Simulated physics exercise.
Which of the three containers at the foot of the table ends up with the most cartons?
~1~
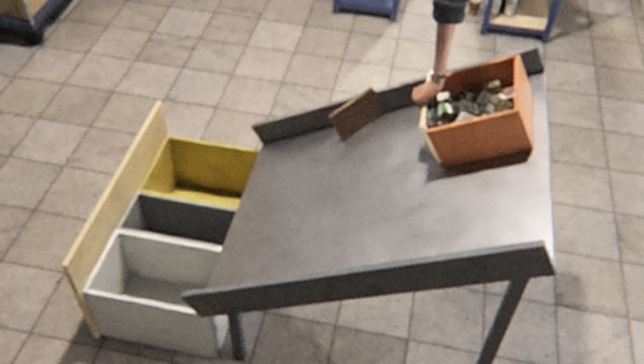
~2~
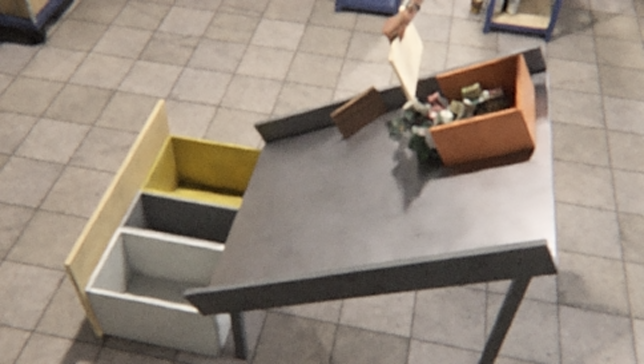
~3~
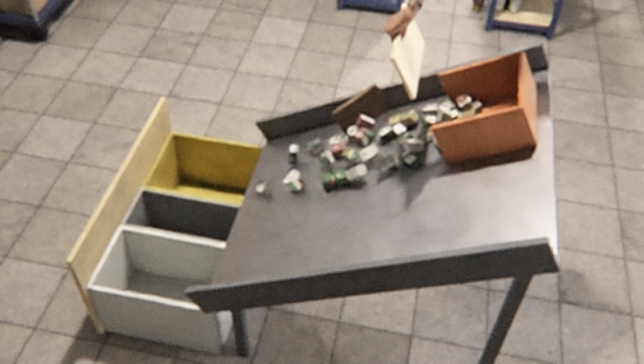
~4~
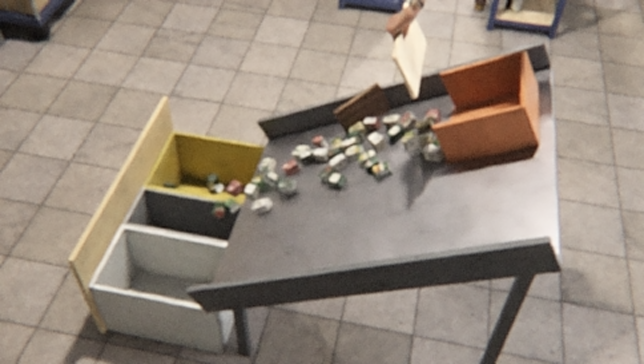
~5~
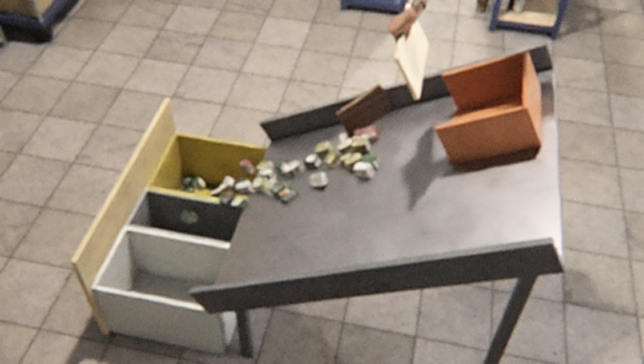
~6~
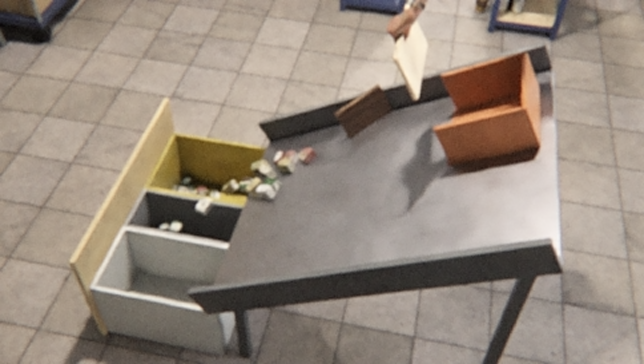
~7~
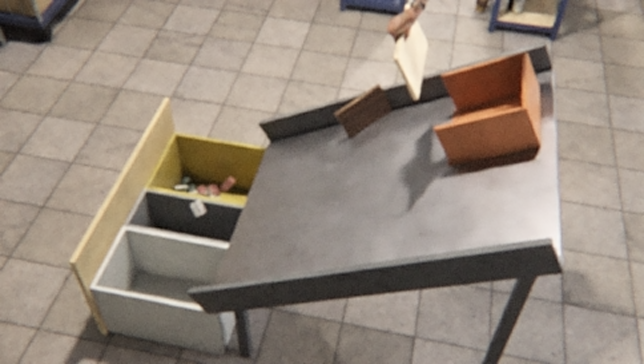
The yellow tub, the farthest of the three, gets the most cartons. A smaller share lands in the grey tote beside it.
